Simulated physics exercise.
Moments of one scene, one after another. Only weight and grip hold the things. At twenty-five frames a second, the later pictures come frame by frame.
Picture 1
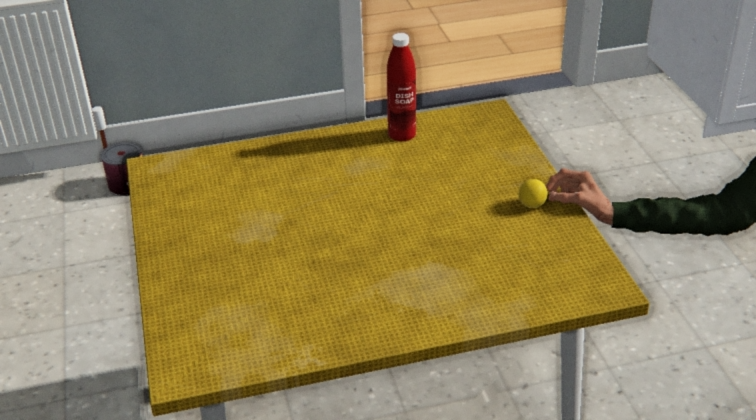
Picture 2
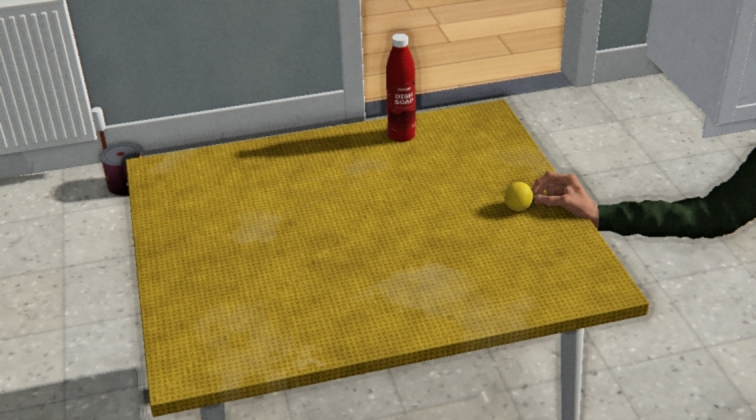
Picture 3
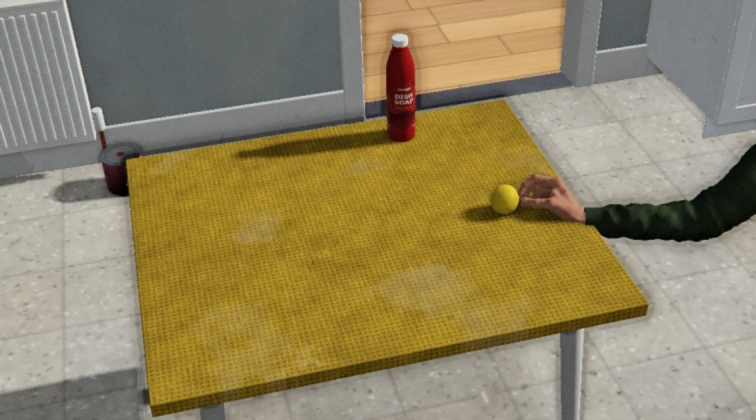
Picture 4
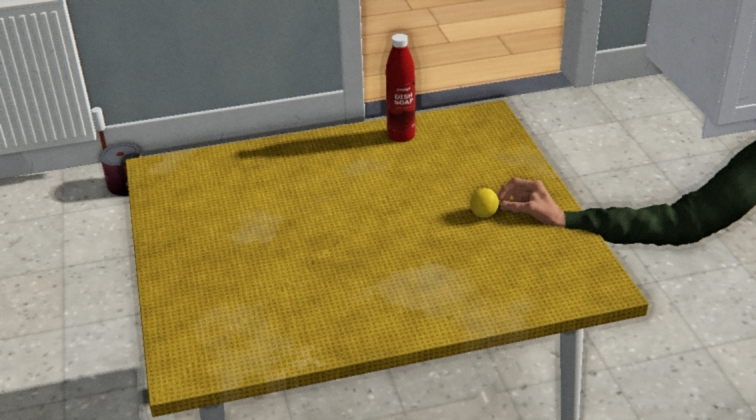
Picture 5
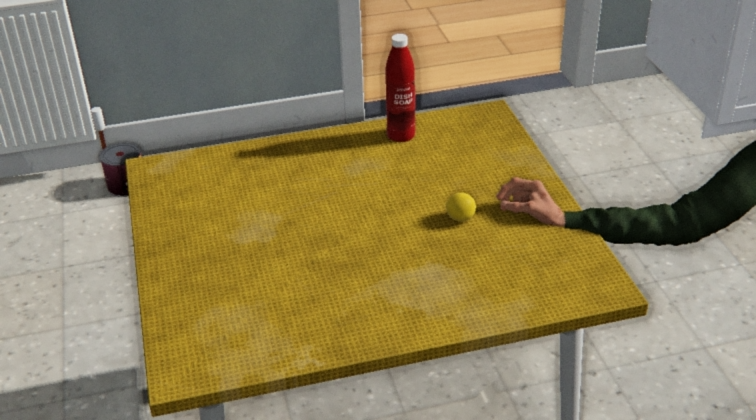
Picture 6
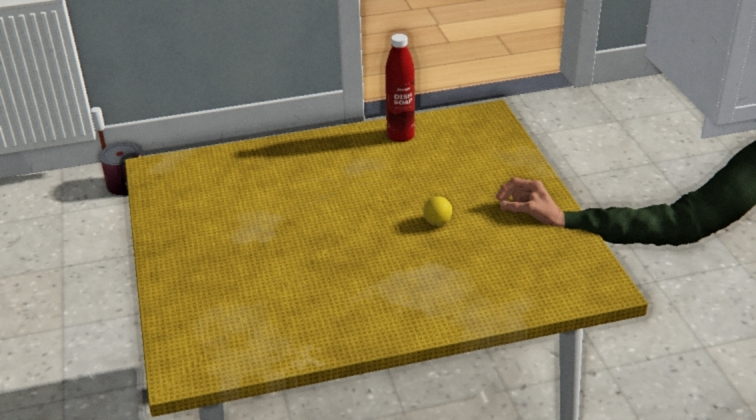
A hand in a dark green sleeve reaches in from the right and pushes a yellow lemon leftward across a yellow tabletop, in a tiled room seen from above at an angle. A red bottle with a white cap stands at the table's back edge, with a dark red cup beyond the left corner. The hand then halts, while the lemon rolls on leftward and slightly nearer, the view staying still.
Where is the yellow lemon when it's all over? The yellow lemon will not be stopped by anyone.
Off the table.
Then, 0.30 s past the last view, yellow lemon displaced well along near (276, 240).
Then, 0.60 s past the last view, yellow lemon displaced well along near (135, 265).
Then, 1.00 s past the last view, yellow lemon now off the table.
Finally, off the table, yellow lemon.
